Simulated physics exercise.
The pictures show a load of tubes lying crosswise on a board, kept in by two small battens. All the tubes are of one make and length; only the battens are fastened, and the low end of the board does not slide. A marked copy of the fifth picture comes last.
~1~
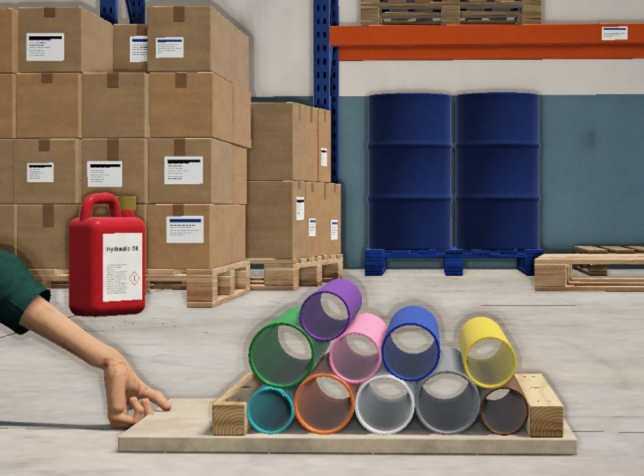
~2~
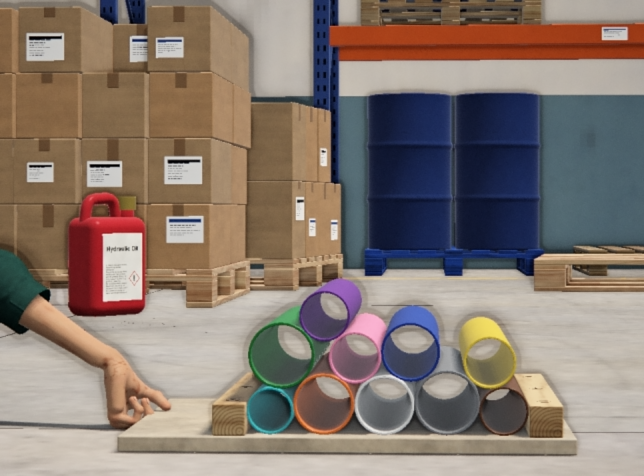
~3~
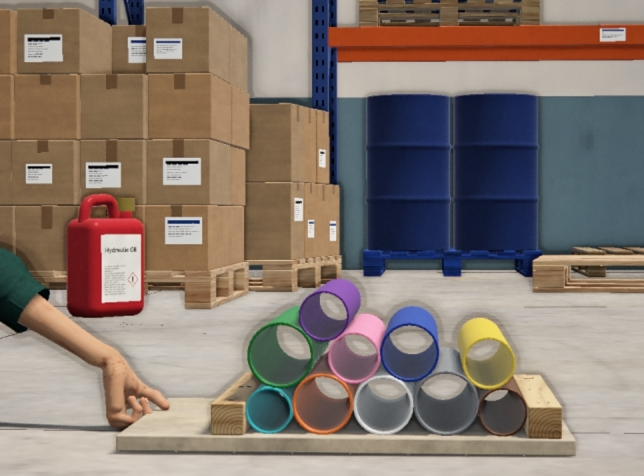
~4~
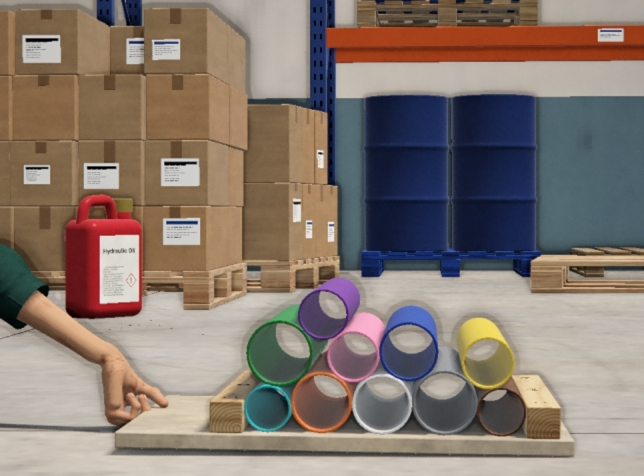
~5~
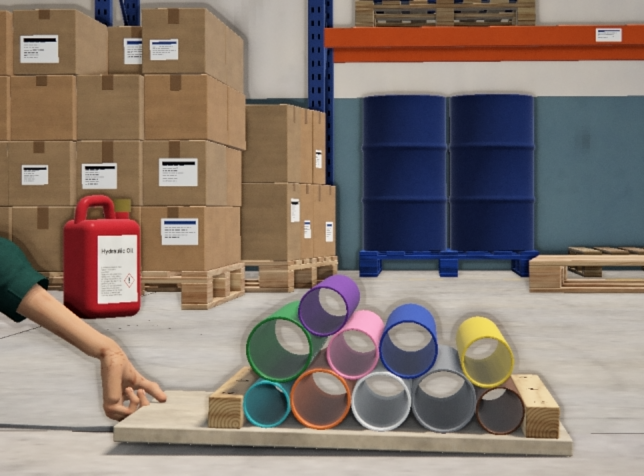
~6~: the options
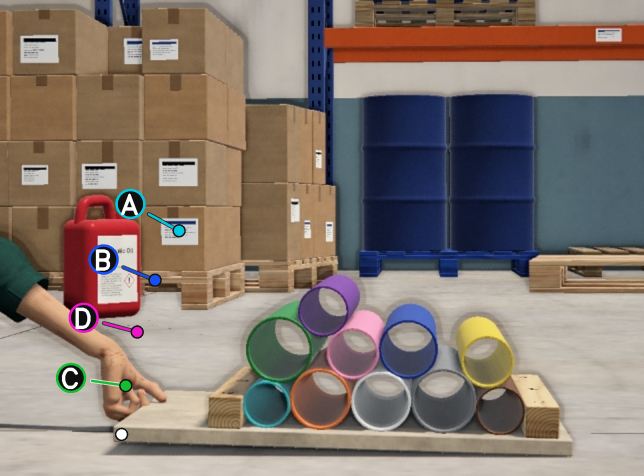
The left end of a board loaded with colourful stacked tubes rises very slightly from the warehouse floor as a green-sleeved arm reaches in from the left, its hand at that end. The tubes tilt faintly with the board, keeping their places between two wooden battens.
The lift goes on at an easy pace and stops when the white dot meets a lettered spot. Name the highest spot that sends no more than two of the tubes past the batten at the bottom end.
It can be raised to A.
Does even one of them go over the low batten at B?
Yes, at B.
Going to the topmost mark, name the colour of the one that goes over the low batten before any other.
The yellow one.
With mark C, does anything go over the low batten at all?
No, at C.
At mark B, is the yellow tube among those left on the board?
No, with B.
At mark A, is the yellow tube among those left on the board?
The yellow tube: No.
On the marked copy, A at (180, 231); B at (155, 280); C at (126, 386); D at (137, 332); the white dot at (122, 435).
Following A. Soon after the start, board at 17°.
Later, board at 29°.
In the end, board at 29°, one over the low batten (yellow).
As for the rest, B one over the low batten (yellow); C none over the low batten; D none over the low batten.
